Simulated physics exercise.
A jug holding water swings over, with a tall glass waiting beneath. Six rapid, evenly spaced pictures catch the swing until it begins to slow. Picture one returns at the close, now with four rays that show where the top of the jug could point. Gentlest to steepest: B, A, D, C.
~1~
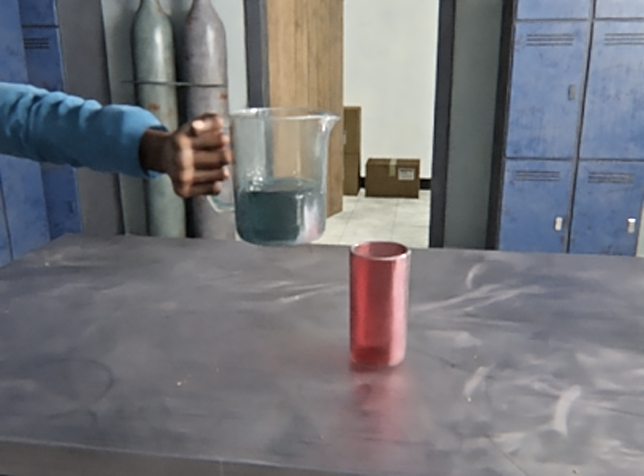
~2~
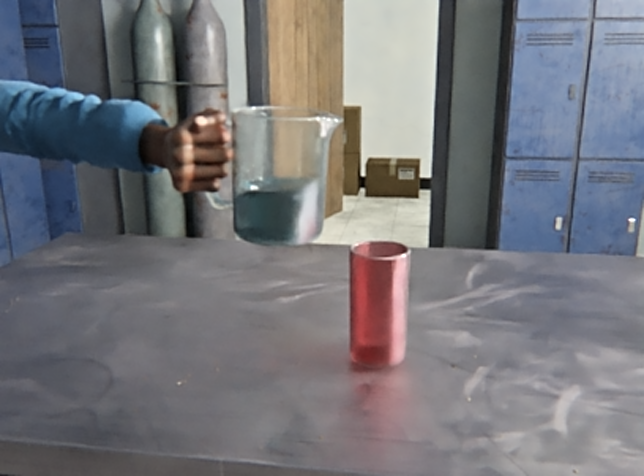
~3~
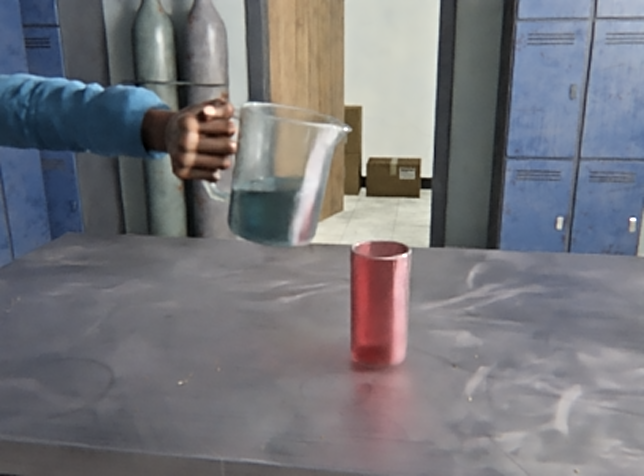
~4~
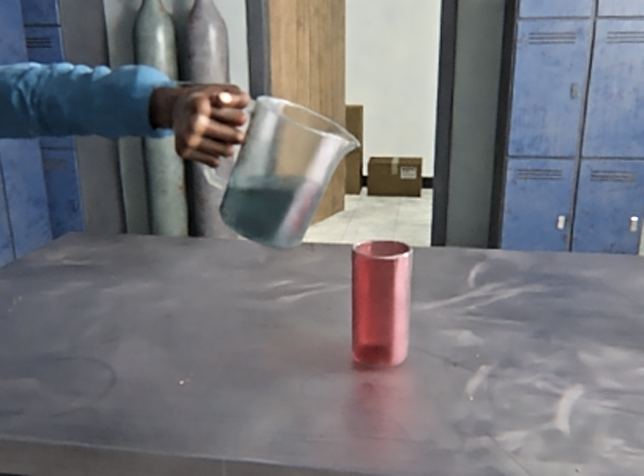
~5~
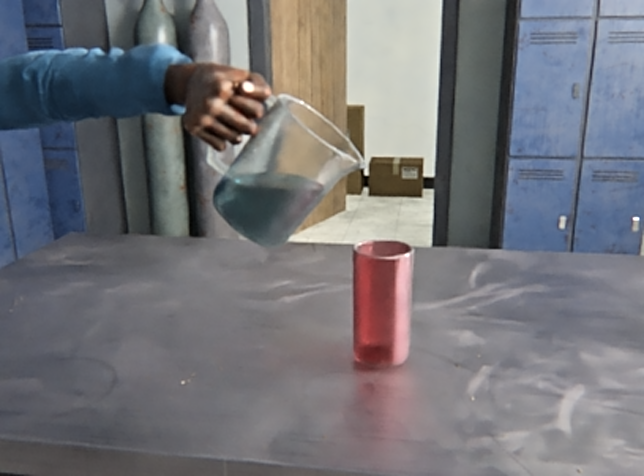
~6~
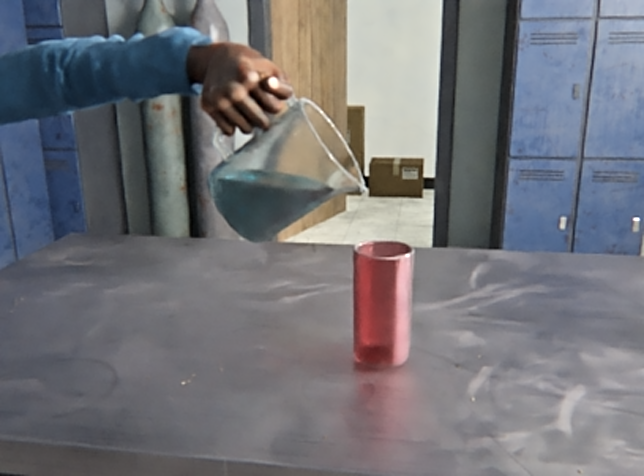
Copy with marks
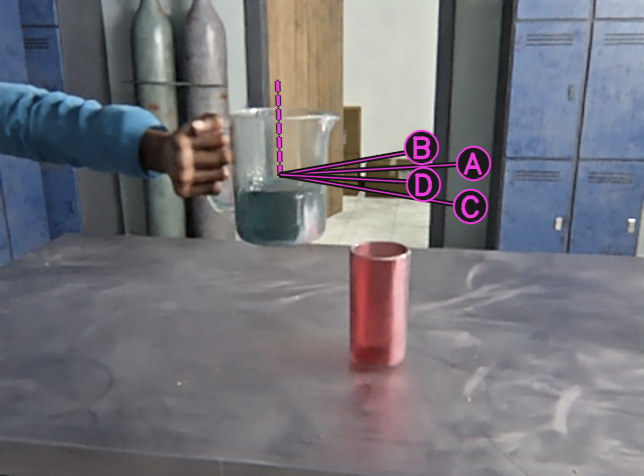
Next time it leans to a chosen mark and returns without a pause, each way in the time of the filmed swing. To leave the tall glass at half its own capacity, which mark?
The best mark is B.
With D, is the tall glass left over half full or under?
Over.
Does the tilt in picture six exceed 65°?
No.
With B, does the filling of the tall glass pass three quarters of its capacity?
No.
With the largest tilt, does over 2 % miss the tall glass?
Yes.
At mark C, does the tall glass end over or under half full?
Over.
On the marked copy, A at (456, 164); B at (404, 152); C at (453, 204); D at (406, 181).
With A, the tall glass ends with about 67 % of what it can hold.
With B, the tall glass ends with about 52 % of what it can hold.
With C, the tall glass ends with about 74 % of what it can hold; 22 % of the water is spilt.
With D, the tall glass ends with about 82 % of what it can hold; 3 % of the water is spilt.
